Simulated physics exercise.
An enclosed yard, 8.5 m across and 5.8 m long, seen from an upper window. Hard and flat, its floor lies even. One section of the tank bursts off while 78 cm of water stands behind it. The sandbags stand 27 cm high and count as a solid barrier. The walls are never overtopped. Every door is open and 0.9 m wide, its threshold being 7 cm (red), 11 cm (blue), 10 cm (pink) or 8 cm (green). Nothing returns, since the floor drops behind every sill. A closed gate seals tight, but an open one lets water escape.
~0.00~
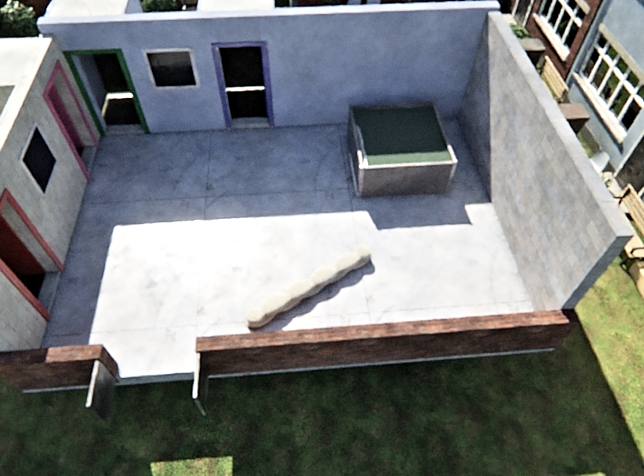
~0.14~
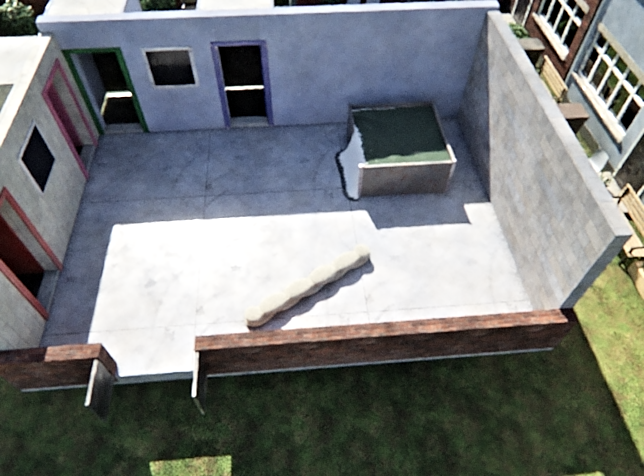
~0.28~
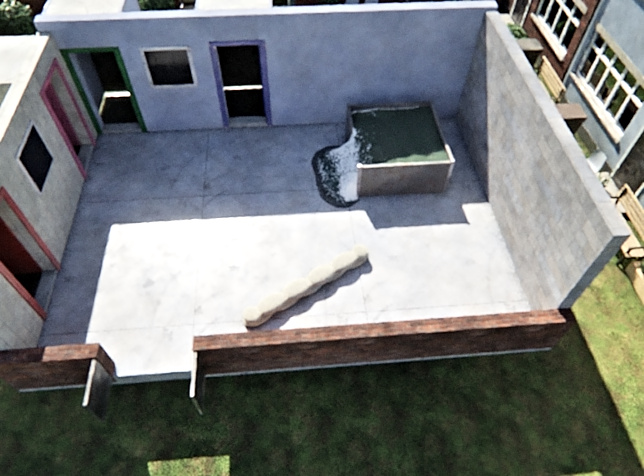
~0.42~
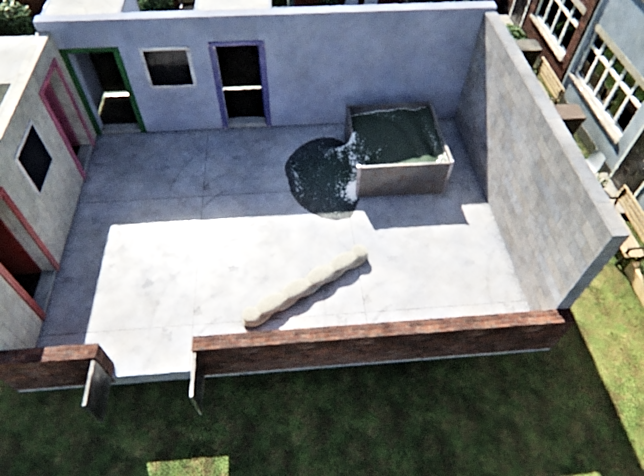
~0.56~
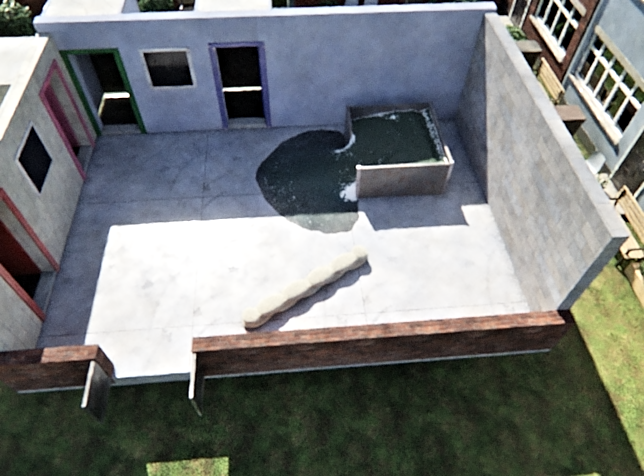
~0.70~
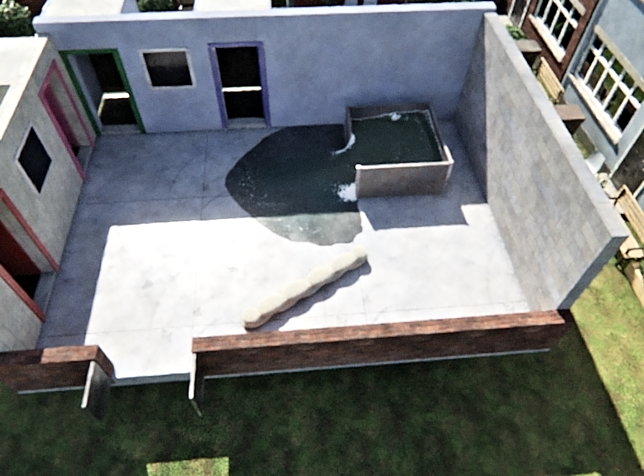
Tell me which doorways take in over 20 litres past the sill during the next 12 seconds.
At the end, the red door surpasses the limit; the blue door falls short of the limit; the pink door surpasses the limit; the green door surpasses the limit.
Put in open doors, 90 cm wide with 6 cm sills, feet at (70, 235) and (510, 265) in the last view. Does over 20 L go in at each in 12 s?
Taking them in order, the first gets enough and the second too little.
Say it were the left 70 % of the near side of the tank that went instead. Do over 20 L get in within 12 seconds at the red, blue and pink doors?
Compared with the limit, red is higher, blue is lower and pink is lower.
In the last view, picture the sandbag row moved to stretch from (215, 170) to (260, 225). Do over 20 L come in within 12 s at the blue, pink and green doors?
At the blue door the limit is exceeded, at the pink door it is exceeded, and at the green door it is exceeded.
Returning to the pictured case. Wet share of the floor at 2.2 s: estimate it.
Roughly 55 % of the floor.
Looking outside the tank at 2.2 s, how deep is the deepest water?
It gets to some 24 cm.
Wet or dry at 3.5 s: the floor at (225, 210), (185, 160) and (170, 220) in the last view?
Going in order, covered, then covered, then covered.
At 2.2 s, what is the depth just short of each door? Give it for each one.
Depths in centimetres - red: 1, blue: 11, pink: 18, green: 9.
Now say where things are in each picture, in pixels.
The first frame shows the tank at (400, 136) is whole and still, 78 cm deep.
In the second frame, water pours out at (357, 165) and has run 0.8 m, to (357, 199); typically 9 cm deep outside, 78 cm at the tank's back.
In the third frame, the front is at (335, 203), 1.0 m from the gap at (355, 165); 1.2 m2 of floor is under water; 78 cm left at the back of the tank.
In the fourth frame, the front is at (289, 167), 1.4 m from the gap at (354, 167); 2.5 m2 of floor is under water; 73 cm left at the back of the tank.
In the fifth frame, water pours out at (354, 168) and has run 2.0 m, to (261, 171); typically 7 cm deep outside, 66 cm at the tank's back.
In the sixth frame, the front is at (230, 187), 2.7 m from the gap at (354, 167); 6.6 m2 of floor is under water; 68 cm left at the back of the tank.
After 1.4 s water covers 35 % of the floor and is deepest (36 cm) near (345, 182); red door not reached, blue door 11 cm at the sill, 0 L in, pink door not reached, green door not reached.
After 2.2 s water covers 55 % of the floor and is deepest (24 cm) near (96, 140); red door not reached, blue door 11 cm at the sill, 0 L in, pink door 18 cm at the sill, 4 L in, green door 9 cm at the sill, 0 L in.
After 3.5 s water covers 65 % of the floor and is deepest (28 cm) near (33, 360); red door 14 cm at the sill, 34 L in, blue door 9 cm at the sill, 1 L in, pink door 24 cm at the sill, 99 L in, green door 14 cm at the sill, 24 L in.
After 7.0 s water covers 65 % of the floor and is deepest (12 cm) near (68, 238); red door 10 cm at the sill, 77 L in, blue door 4 cm at the sill, 1 L in, pink door 10 cm at the sill, 161 L in, green door 10 cm at the sill, 97 L in.
After 12.0 s water covers 85 % of the floor and is deepest (7 cm) near (210, 356); red door 6 cm at the sill, 84 L in, blue door 5 cm at the sill, 1 L in, pink door 6 cm at the sill, 161 L in, green door 5 cm at the sill, 100 L in.
